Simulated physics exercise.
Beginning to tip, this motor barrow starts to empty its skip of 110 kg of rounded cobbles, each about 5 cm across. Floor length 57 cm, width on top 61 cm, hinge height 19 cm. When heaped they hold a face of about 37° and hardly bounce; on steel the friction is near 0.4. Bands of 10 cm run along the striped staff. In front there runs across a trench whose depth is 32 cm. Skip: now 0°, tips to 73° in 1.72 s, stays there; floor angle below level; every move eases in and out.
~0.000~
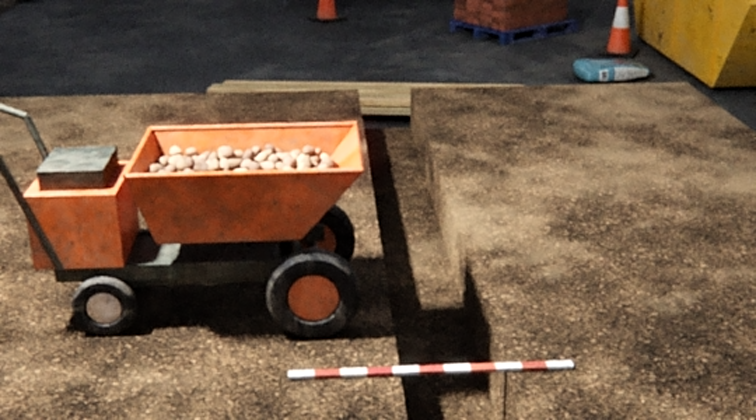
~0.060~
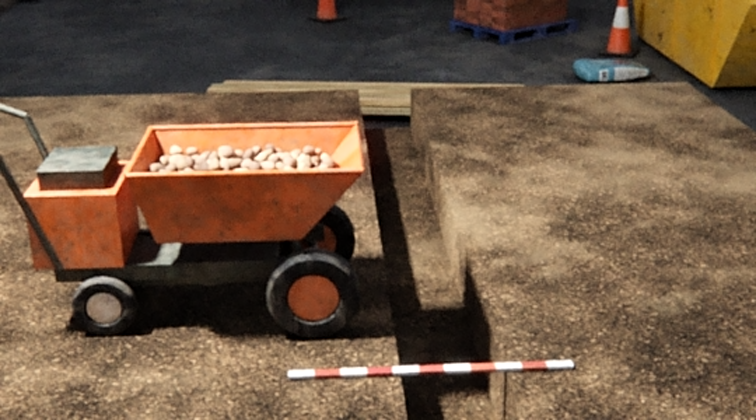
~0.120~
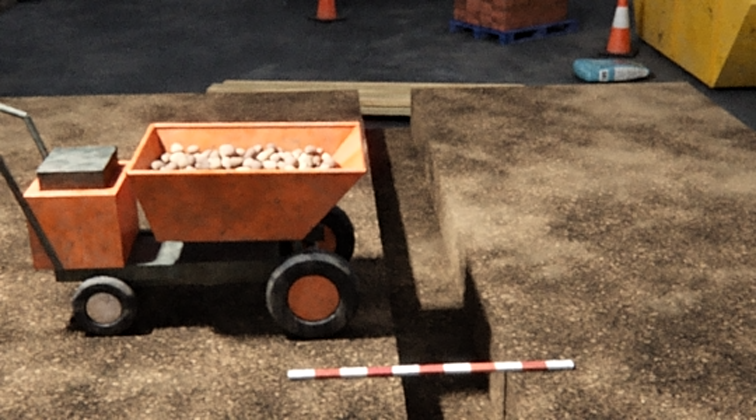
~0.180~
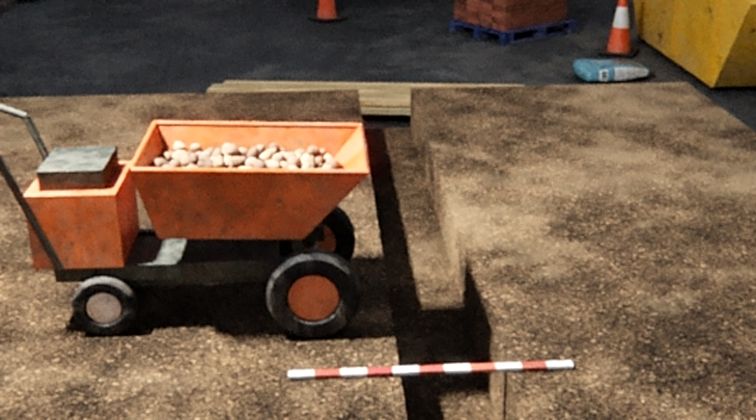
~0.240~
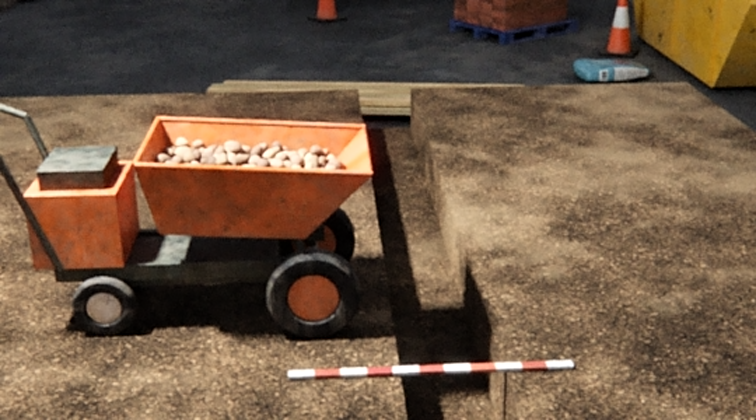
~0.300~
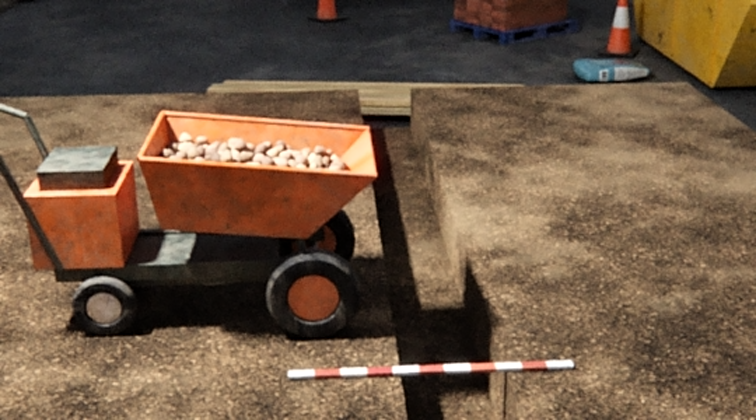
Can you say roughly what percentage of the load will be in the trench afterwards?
Roughly 58 per cent, I would say.
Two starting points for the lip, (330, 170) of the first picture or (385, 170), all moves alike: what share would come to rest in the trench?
90 %, then 35 %.
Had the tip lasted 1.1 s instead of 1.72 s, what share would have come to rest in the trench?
Then roughly 50 percent.
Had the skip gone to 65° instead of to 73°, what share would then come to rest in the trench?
Then roughly 60 percent.
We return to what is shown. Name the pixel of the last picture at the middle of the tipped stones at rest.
I'd point somewhere around (473, 336).
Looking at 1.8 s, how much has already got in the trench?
About 25 per cent by then.
After 1.3 s the floor is at 62°; 100 % in the skip; the foremost stones are at (449, 241).
After 1.8 s the floor is at 73°; 45 % in the skip, 24 % in the trench, 30 % past the trench; the foremost stones are at (590, 295).
After 2.2 s the floor is at 73°; 15 % in the skip, 41 % in the trench, 44 % past the trench; the foremost stones are at (664, 299).
After 4.1 s the floor is at 73°; 0 % in the skip, 58 % in the trench, 42 % past the trench; the foremost stones are at (684, 285).
